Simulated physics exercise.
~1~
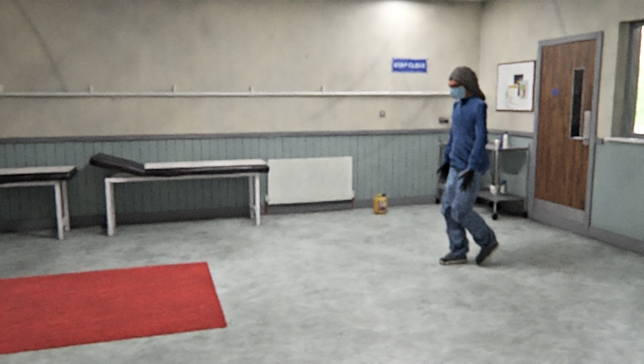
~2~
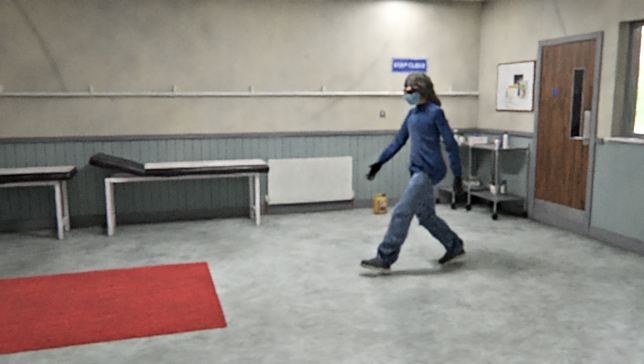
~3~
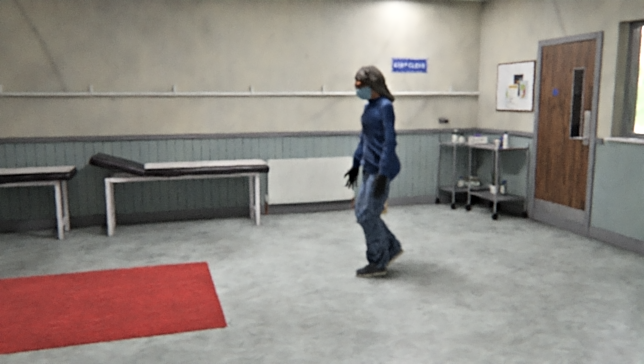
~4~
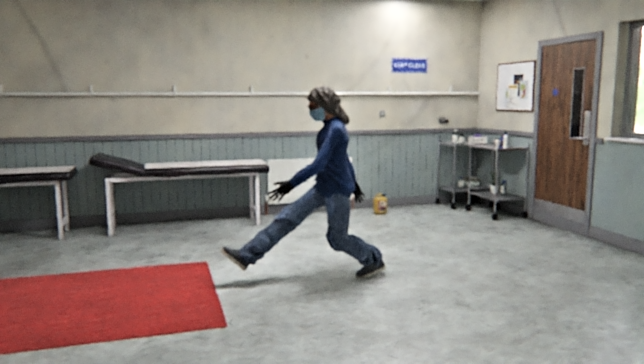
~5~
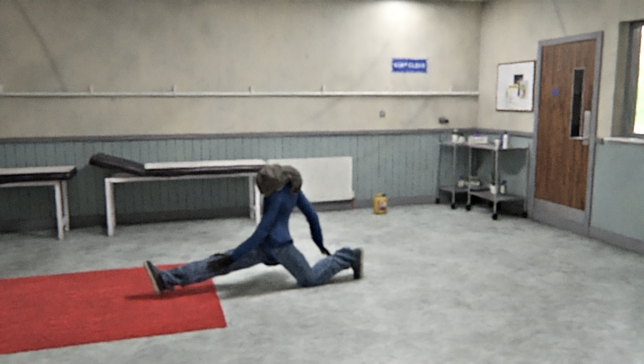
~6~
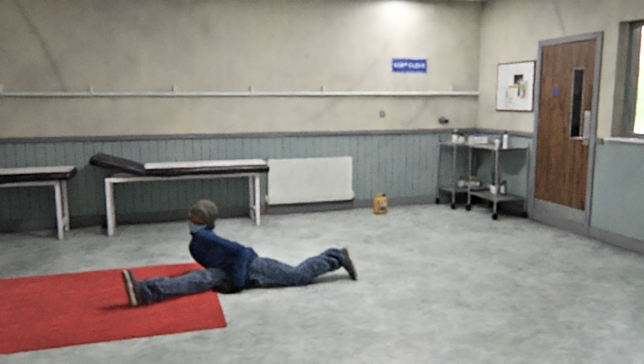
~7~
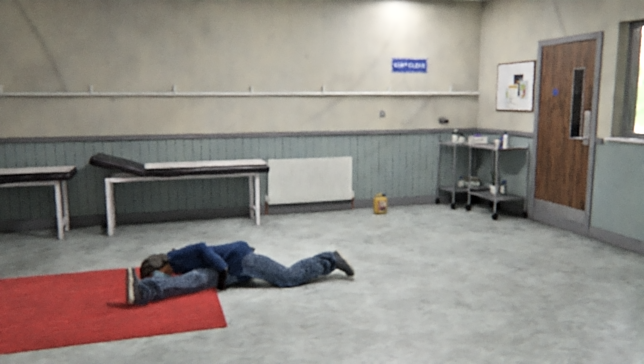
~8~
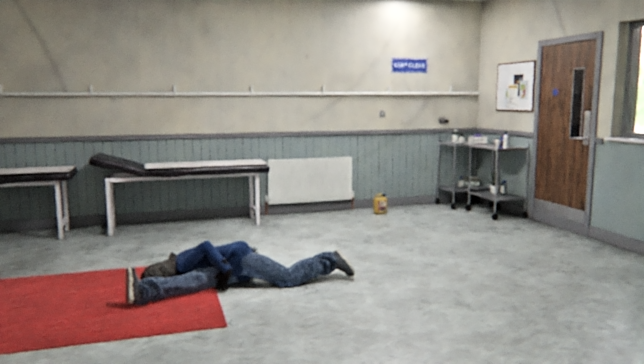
A masked person in a blue top, jeans and a dark head covering walks leftward across a grey-floored clinic-like room, seen from a still view across the floor. A red mat lies at the lower left, padded benches stand along the back wall, and a metal trolley sits near a brown door at right. Nearing the mat, the person swings one leg far forward, drops into a wide split and folds down. The person ends lying still, head and chest over the mat's near edge, hips short of it.
